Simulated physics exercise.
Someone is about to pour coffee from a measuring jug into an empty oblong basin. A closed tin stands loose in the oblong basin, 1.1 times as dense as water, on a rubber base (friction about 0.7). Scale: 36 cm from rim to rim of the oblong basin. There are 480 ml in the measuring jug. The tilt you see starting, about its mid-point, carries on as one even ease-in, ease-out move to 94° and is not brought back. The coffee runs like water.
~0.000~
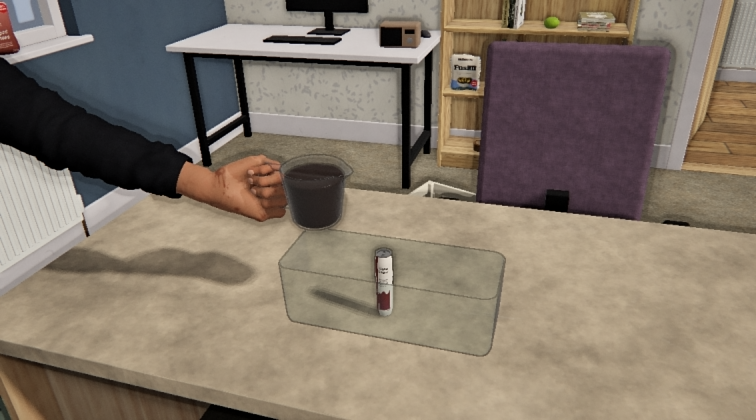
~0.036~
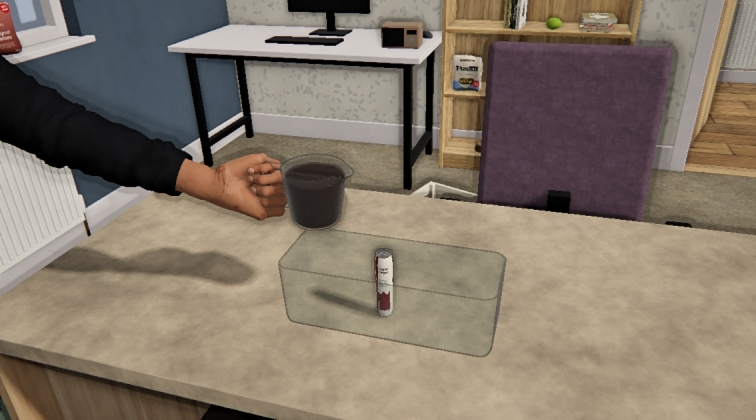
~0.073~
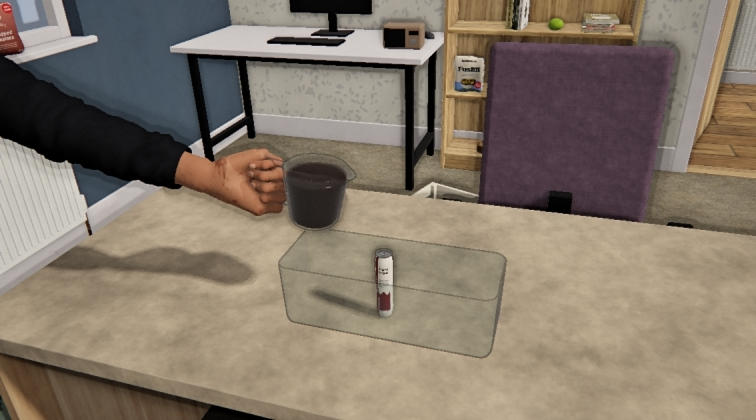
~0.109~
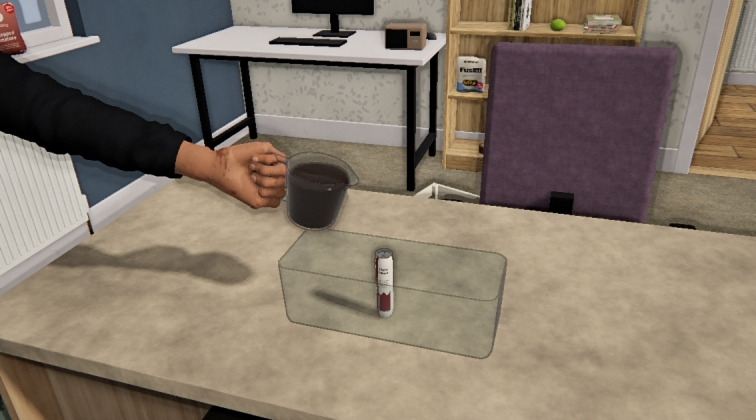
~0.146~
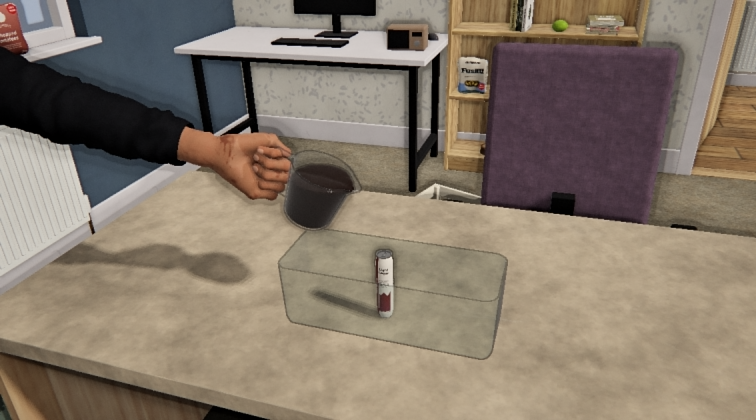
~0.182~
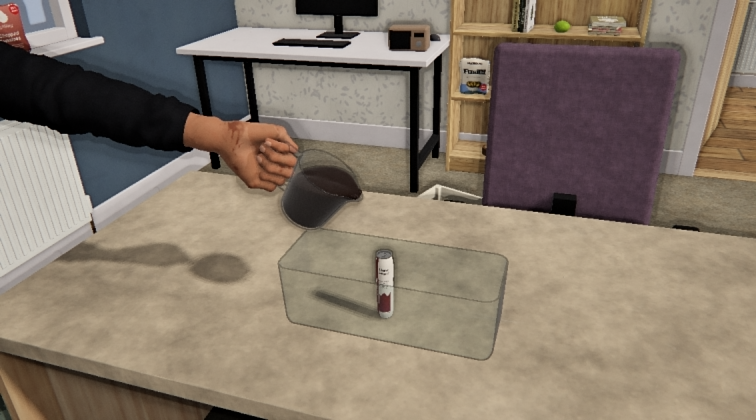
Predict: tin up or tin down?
The tin falls.
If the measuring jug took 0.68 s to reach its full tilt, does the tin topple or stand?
The tin goes over.
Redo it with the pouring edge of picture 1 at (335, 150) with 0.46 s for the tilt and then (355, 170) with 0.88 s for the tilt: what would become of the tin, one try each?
First it topples; then it goes over.
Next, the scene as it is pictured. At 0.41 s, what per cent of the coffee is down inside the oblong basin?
About 28 per cent.
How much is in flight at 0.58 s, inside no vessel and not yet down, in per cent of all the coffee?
About 10 per cent.
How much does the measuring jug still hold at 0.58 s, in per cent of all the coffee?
Some 12 per cent.
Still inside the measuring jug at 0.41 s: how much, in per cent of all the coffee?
Near 44 in a hundred.
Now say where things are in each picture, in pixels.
Tilt 0°; pouring edge (353, 172); surface from (288, 171) to (345, 177); the oblong basin's rim runs from (292, 246) to (501, 277); the tin's top is at (384, 256), in the first picture.
Tilt 2°; pouring edge (354, 173); surface from (288, 170) to (345, 177), in the second picture.
Tilt 6°; pouring edge (356, 177); surface from (290, 169) to (346, 179), in the third picture.
Tilt 14°; pouring edge (359, 182); surface from (293, 169) to (349, 180), in the fourth picture.
Tilt 23°; pouring edge (361, 190); surface from (295, 171) to (352, 184), in the fifth picture.
Tilt 34°; pouring edge (363, 199); surface from (294, 178) to (360, 191); 1 per cent is over the edge, in the sixth picture.
After 0.41 s the tilt is 93° and 44 per cent is still to pour; the tin stands where it began.
After 0.58 s the tilt is 94° and 13 per cent is still to pour; the tin leans 12°.
After 0.75 s the tilt is 94° and 3 per cent is still to pour; the tin lies on its side.
After 0.94 s the tilt is 94° and 1 per cent is still to pour; the tin lies on its side.
In the end the tin lies on its side.
